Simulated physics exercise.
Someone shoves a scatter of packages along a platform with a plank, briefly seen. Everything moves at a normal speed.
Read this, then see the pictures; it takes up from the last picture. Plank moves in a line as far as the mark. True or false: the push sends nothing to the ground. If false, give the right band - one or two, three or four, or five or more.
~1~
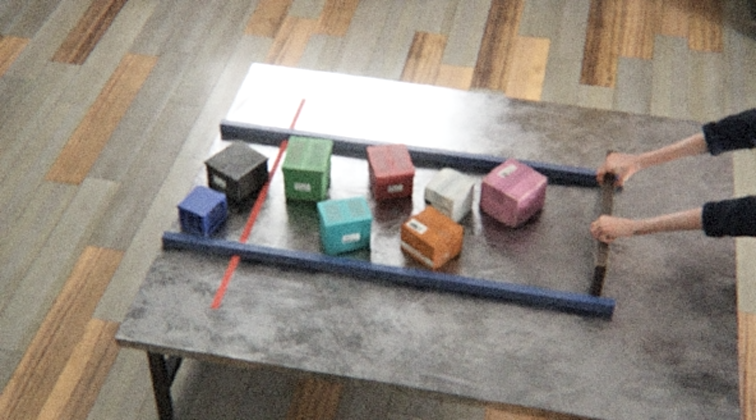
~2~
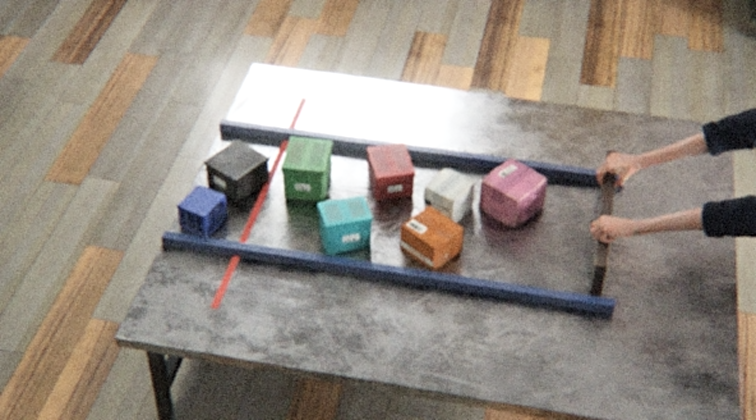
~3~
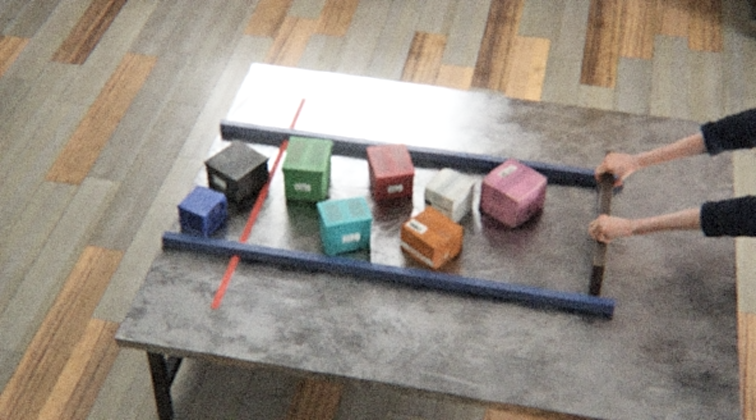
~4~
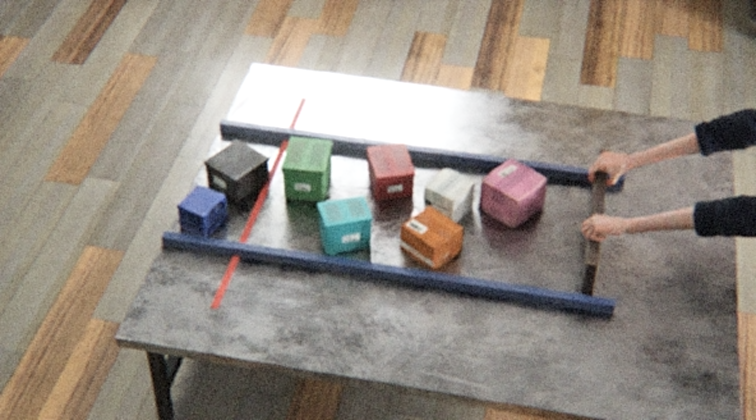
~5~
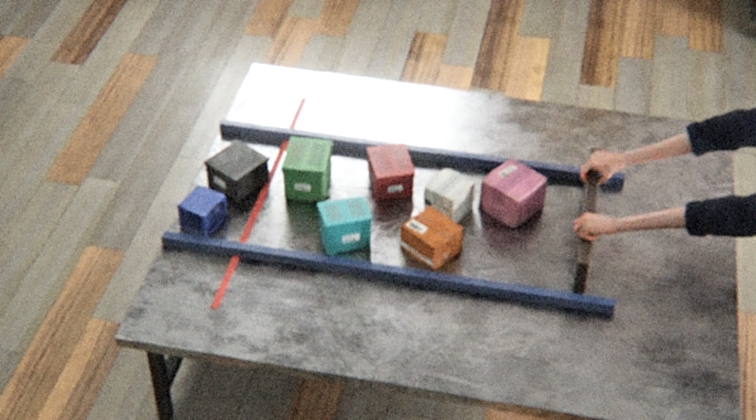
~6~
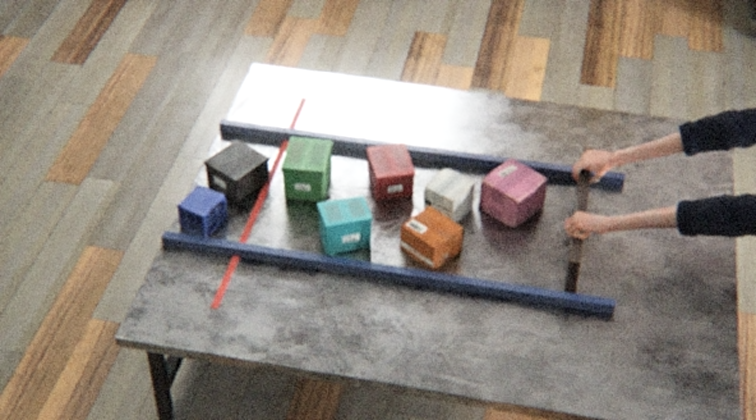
False, three or four.
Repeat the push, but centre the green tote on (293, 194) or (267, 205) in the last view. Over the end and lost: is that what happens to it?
Taking the two places in order, it ends up down and then ends up down.
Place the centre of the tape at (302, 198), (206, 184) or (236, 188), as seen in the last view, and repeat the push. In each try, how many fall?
Going through them in order, you'd see 1, 8 and 5.
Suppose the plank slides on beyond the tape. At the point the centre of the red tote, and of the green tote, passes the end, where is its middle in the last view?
I'd say about (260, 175) for the first one and about (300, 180) for the second.
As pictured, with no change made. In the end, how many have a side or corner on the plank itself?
That would be 3 of them.
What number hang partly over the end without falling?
It's 2.
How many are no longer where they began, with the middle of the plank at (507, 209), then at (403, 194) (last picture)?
So far 2, and 6 at the second.
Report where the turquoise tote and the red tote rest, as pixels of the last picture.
The turquoise tote comes to rest at (185, 196), and the red tote comes to rest at (211, 150).
Soon after, none off yet; blue crate at rest near (203, 211); black tote at rest near (238, 171); green tote at rest near (308, 170).
In the end, the number that fall off is three or four; gone, green tote, black tote and blue crate.
